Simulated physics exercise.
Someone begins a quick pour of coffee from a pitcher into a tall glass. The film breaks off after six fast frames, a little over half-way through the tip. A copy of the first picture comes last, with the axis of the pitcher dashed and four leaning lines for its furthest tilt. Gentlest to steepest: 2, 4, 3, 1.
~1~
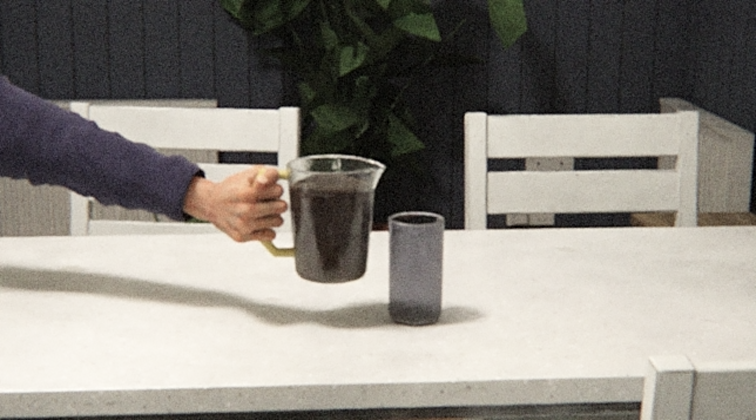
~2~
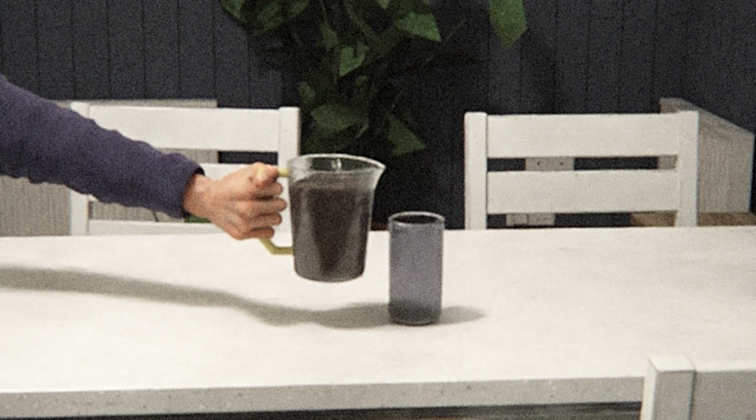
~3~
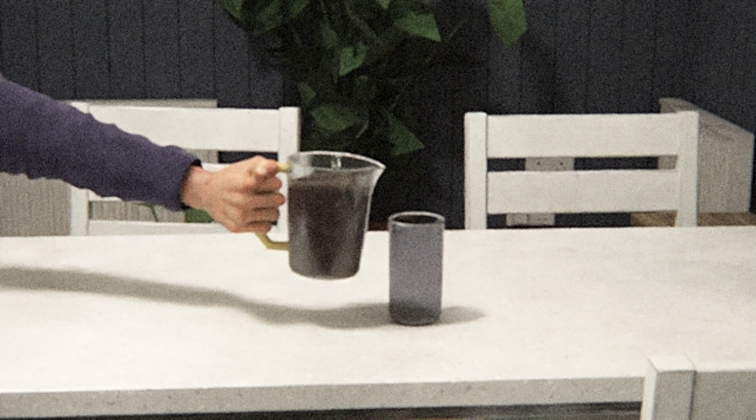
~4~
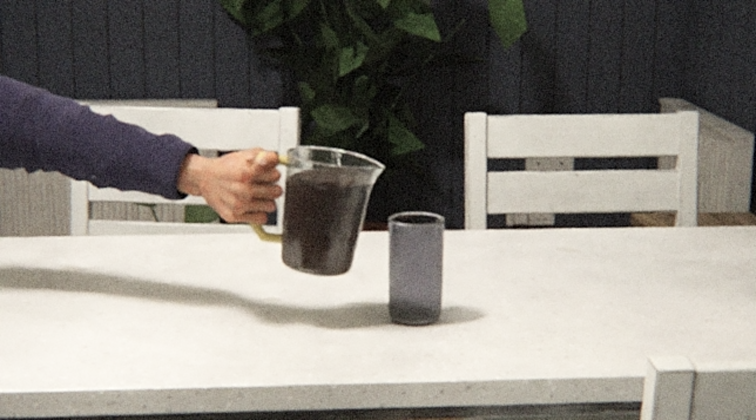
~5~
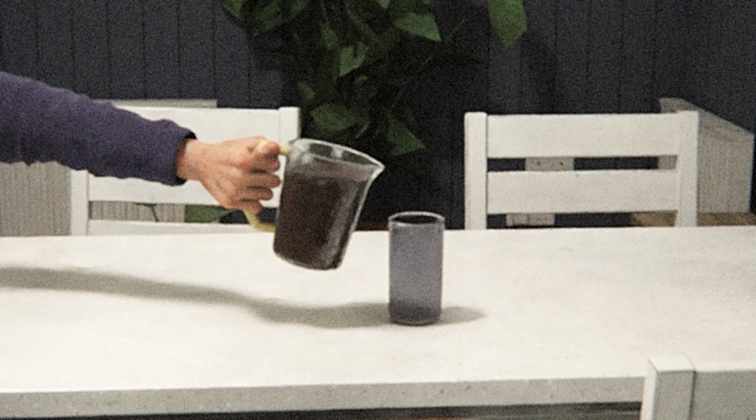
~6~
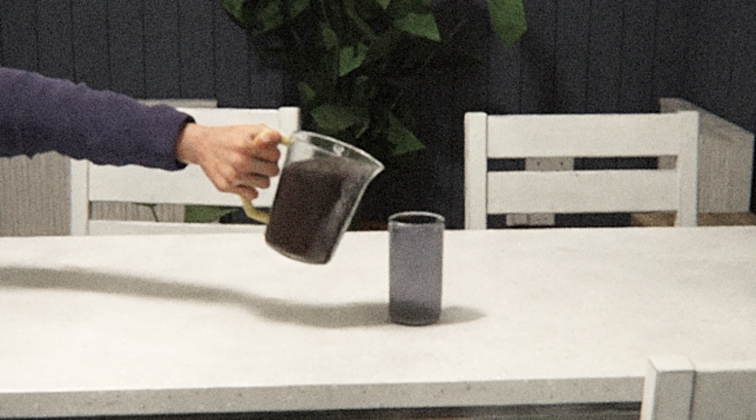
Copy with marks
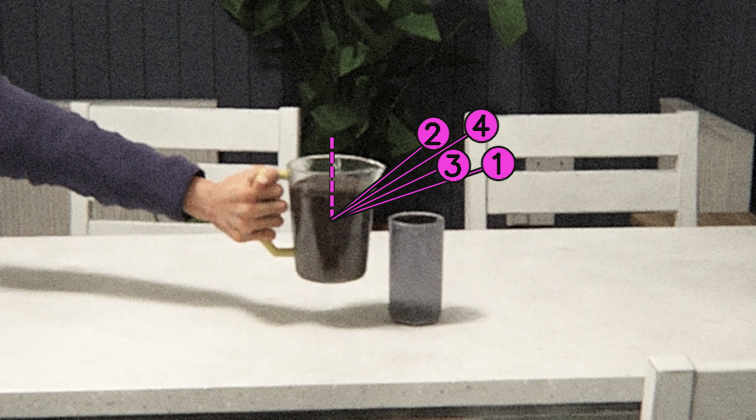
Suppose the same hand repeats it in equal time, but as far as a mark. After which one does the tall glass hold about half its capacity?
Go for 2.
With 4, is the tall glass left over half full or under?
Over half.
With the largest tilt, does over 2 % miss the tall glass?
Yes, it does.
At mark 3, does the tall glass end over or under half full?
Over half.
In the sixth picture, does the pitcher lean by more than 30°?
No.
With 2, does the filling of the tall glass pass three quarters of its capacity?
No, less.
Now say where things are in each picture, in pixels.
In the first frame, upright, lip at (383, 167); rim of the tall glass round (417, 218); nothing has left yet.
In the second frame, upright, lip at (383, 167); nothing has left yet.
In the third frame, tipped about 4°, lip at (383, 167); nothing has left yet.
In the fourth frame, tipped about 8°, lip at (383, 166); nothing has left yet.
In the fifth frame, tipped about 14°, lip at (383, 166); nothing has left yet.
In the sixth frame, tipped about 20°, lip at (382, 166); nothing has left yet.
On the marked copy, 1 at (482, 169); 2 at (422, 147); 3 at (436, 170); 4 at (467, 134).
If 1 is chosen, the tall glass ends with about 88 % of what it can hold; 17 % of the coffee is spilt.
If 2 is chosen, the tall glass ends with about 50 % of what it can hold.
If 3 is chosen, the tall glass ends with about 86 % of what it can hold; 5 % of the coffee is spilt.
If 4 is chosen, the tall glass ends with about 71 % of what it can hold.
